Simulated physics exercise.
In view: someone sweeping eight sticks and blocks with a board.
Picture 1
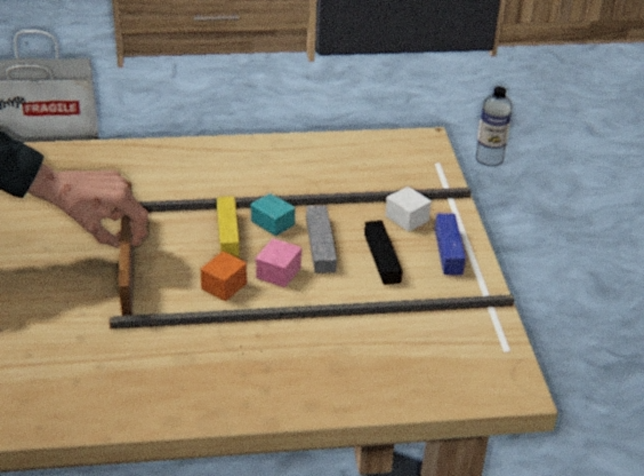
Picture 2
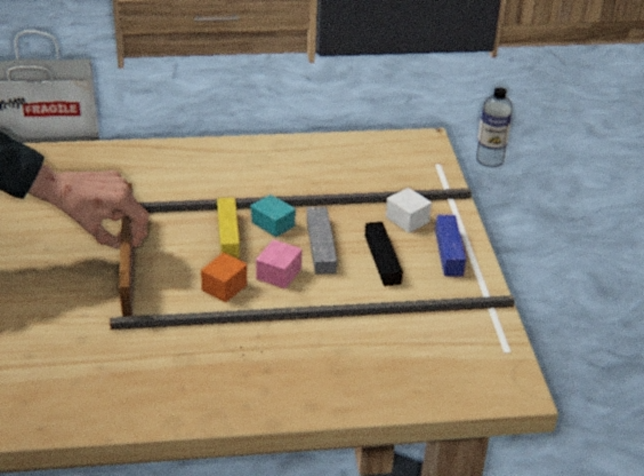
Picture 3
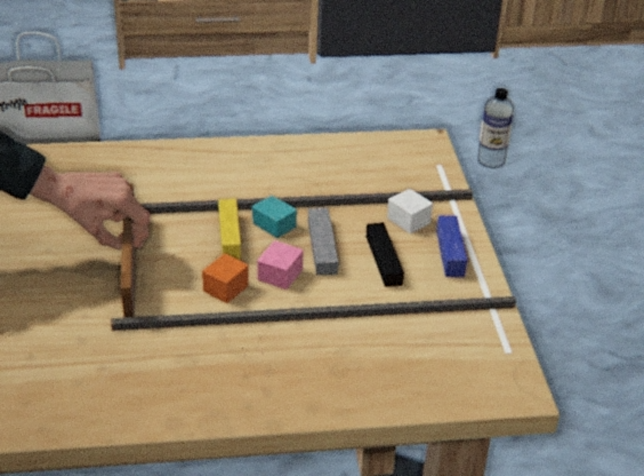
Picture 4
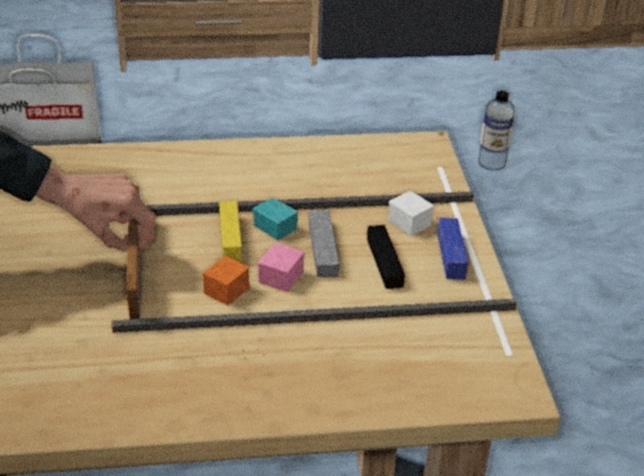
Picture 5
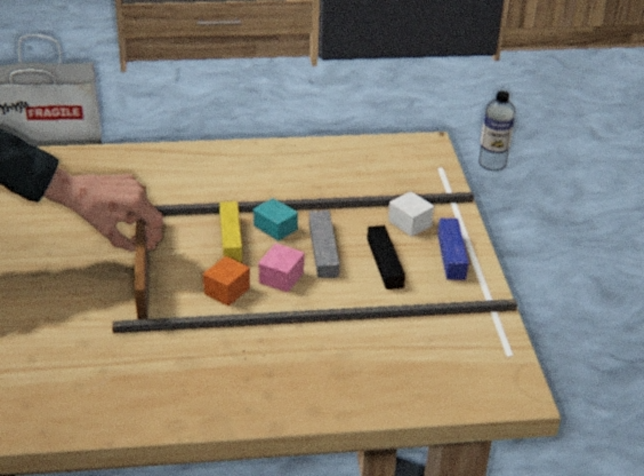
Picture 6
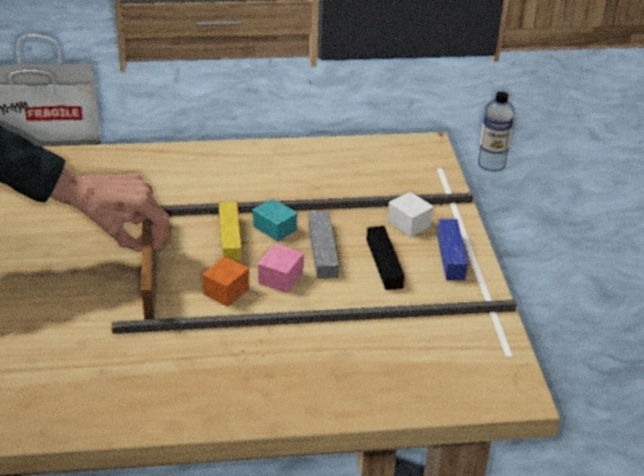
A hand gripping a brown board upright on a wooden table slid it slightly to the right between two dark rails, while the colorful blocks and sticks in front of it stayed untouched.
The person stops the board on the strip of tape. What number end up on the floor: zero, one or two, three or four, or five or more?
In the end the number that fall off is five or more.
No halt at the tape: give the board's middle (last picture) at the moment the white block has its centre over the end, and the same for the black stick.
At (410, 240) for the white block; at (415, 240) for the black stick.
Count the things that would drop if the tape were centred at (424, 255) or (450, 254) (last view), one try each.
Down on the floor: 3 and 4.
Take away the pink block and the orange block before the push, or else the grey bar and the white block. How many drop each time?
5 in the first case, 4 in the second.
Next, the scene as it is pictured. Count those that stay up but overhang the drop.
It comes to 1.
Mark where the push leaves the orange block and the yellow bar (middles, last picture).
About (506, 276), and the other about (471, 220).
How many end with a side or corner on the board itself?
That makes 2.
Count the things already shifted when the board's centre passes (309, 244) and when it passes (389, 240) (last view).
6 and 8.
Soon after, none off yet; blue bar at rest near (452, 249); white block at rest near (410, 214); black stick at rest near (385, 257).
After that, none off yet; blue bar displaced a little near (475, 248); white block displaced about its own width near (446, 212); black stick displaced about its own width near (457, 255).
In the end, the number that fall off is five or more; gone, pink block, turquoise block, grey bar, black stick, white block and blue bar.
